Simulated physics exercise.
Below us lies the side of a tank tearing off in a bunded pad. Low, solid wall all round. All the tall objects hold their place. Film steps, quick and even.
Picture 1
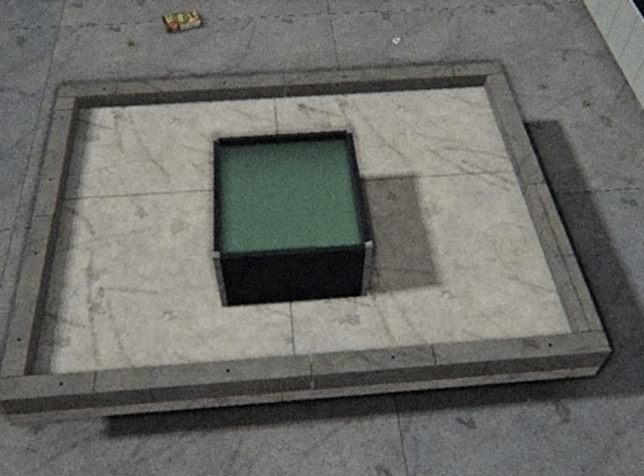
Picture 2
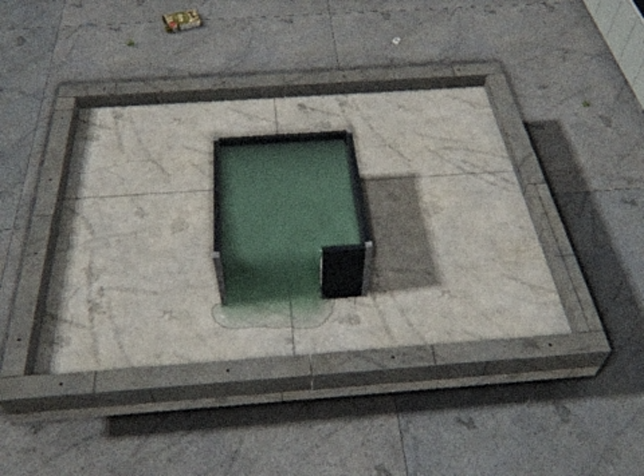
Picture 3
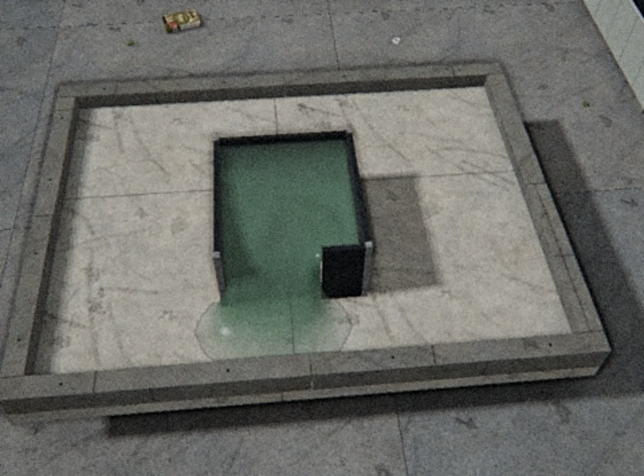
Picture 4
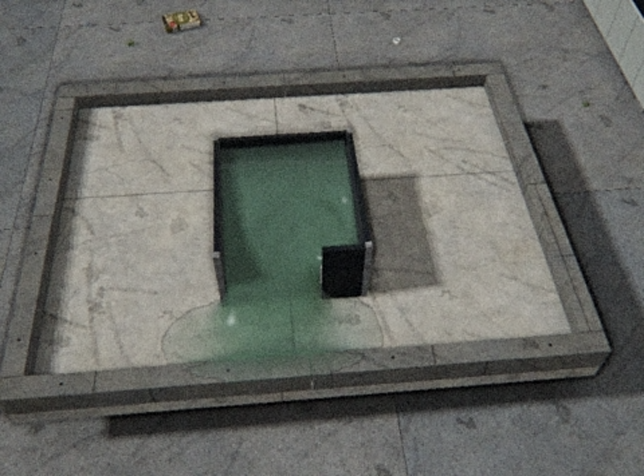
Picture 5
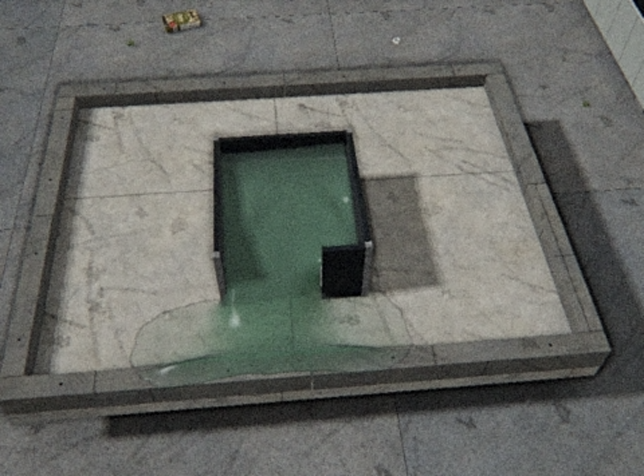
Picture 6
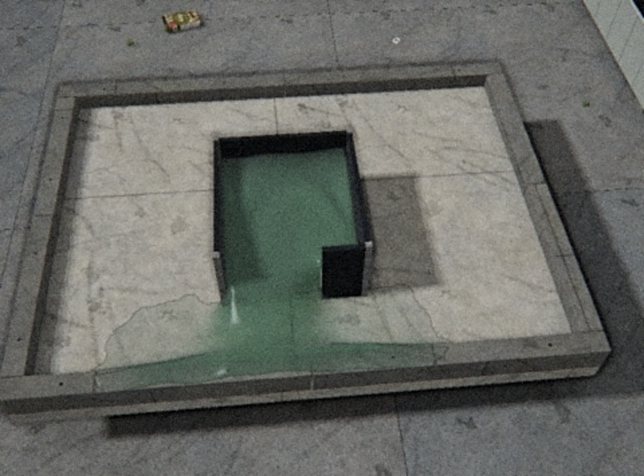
In the video, a dark box-shaped tank of green water stands inside a low walled pad; part of its near side opens, and water pours out, spreading across the pale floor to the near wall and along it both ways.
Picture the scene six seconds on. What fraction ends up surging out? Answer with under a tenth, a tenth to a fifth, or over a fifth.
Over a fifth surges out.
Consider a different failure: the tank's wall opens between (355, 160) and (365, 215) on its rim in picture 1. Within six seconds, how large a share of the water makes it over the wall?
Around 10 in a hundred.
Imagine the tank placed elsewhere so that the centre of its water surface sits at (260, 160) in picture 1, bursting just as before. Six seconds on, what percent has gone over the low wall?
I'd put it near 18 in a hundred.
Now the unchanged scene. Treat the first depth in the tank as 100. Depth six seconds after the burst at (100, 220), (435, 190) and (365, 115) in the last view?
Estimated readings in sequence: 6, 4, 8 percent.
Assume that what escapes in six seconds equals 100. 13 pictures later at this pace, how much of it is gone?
I make it 95 per cent.
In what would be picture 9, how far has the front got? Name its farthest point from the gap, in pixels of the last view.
Roughly (567, 342).
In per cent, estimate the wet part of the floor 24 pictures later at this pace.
Roughly 75 percent, I'd say.
A moment on, water covers 20 % of the floor; the low wall has let 10 % over.
Next, water covers 25 % of the floor; the low wall has let 16 % over.
Then, water covers 45 % of the floor; the low wall has let 27 % over.
Later, water covers 65 % of the floor; the low wall has let 28 % over.
In the end, water covers 80 % of the floor; the low wall has let 28 % over.
